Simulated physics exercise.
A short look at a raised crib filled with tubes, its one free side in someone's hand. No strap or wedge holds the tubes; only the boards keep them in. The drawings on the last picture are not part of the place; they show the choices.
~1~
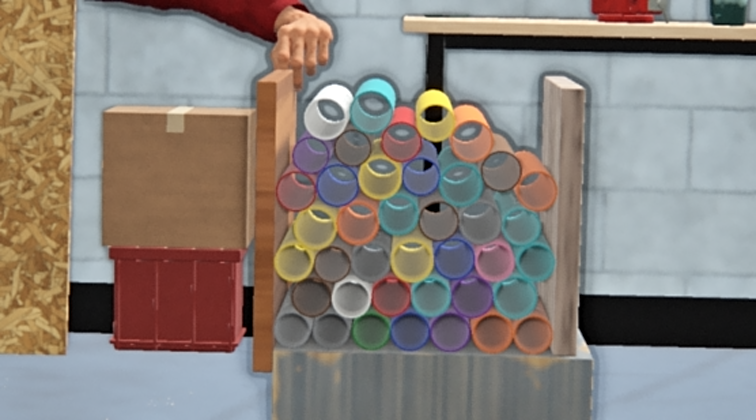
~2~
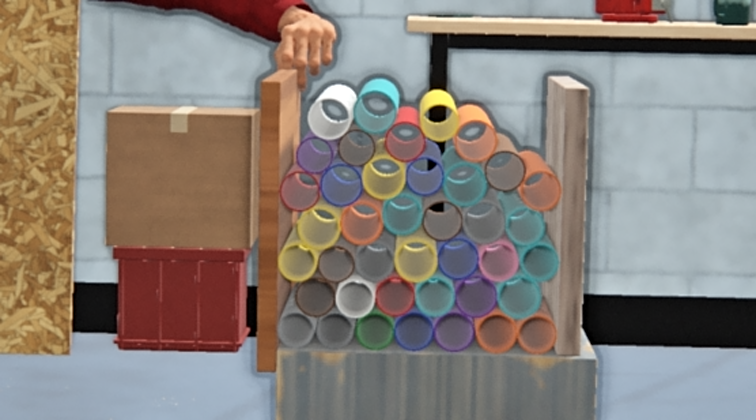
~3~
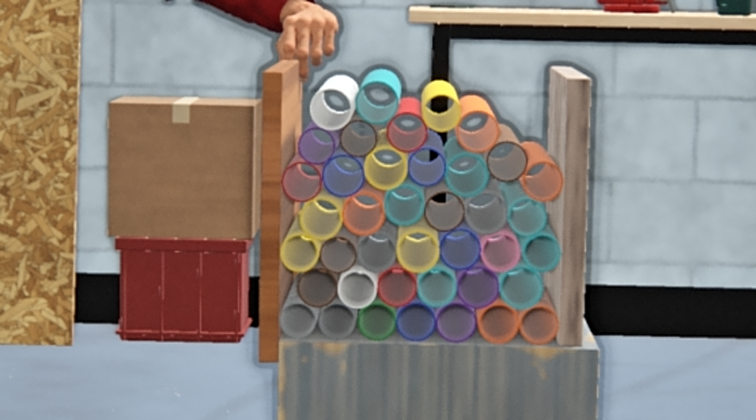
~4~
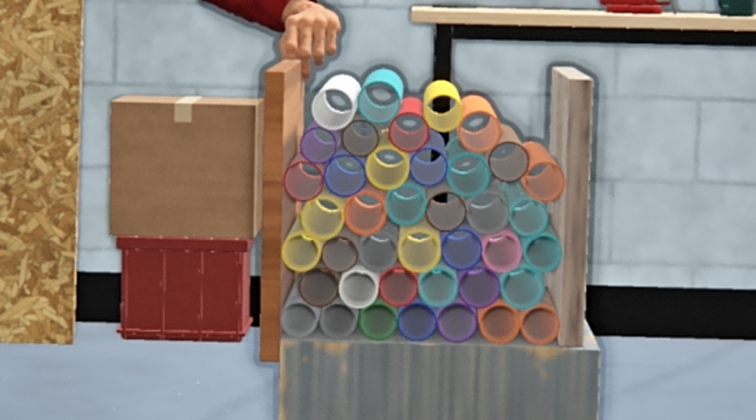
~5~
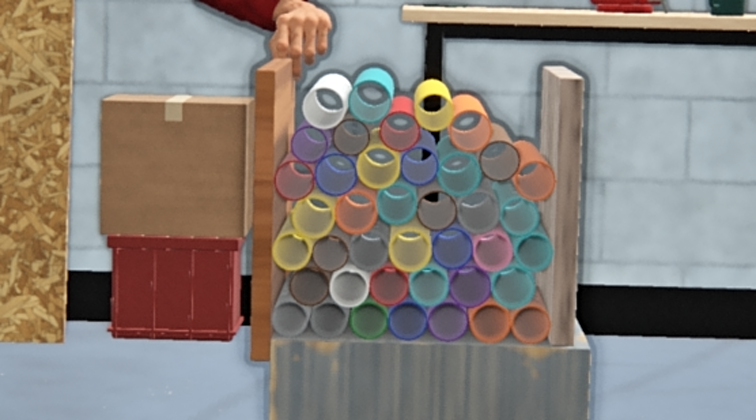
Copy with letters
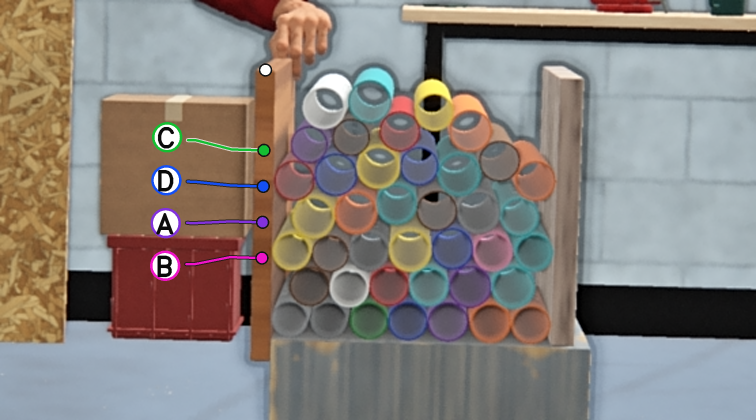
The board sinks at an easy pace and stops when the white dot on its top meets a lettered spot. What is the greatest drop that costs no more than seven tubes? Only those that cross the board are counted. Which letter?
At most to B.
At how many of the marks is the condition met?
The number is four.
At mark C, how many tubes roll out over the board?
With C, none.
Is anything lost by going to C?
At C: No.
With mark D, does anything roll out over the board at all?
No, at D.
On the marked copy, A at (262, 222); B at (262, 258); C at (264, 150); D at (263, 186); the white dot at (265, 70).
With B. Early on, top of the board (275, 151).
Further on, top of the board (273, 243).
At the end, top of the board (273, 257), three out over the board.
As for the rest, A three out over the board; C none out over the board; D none out over the board.
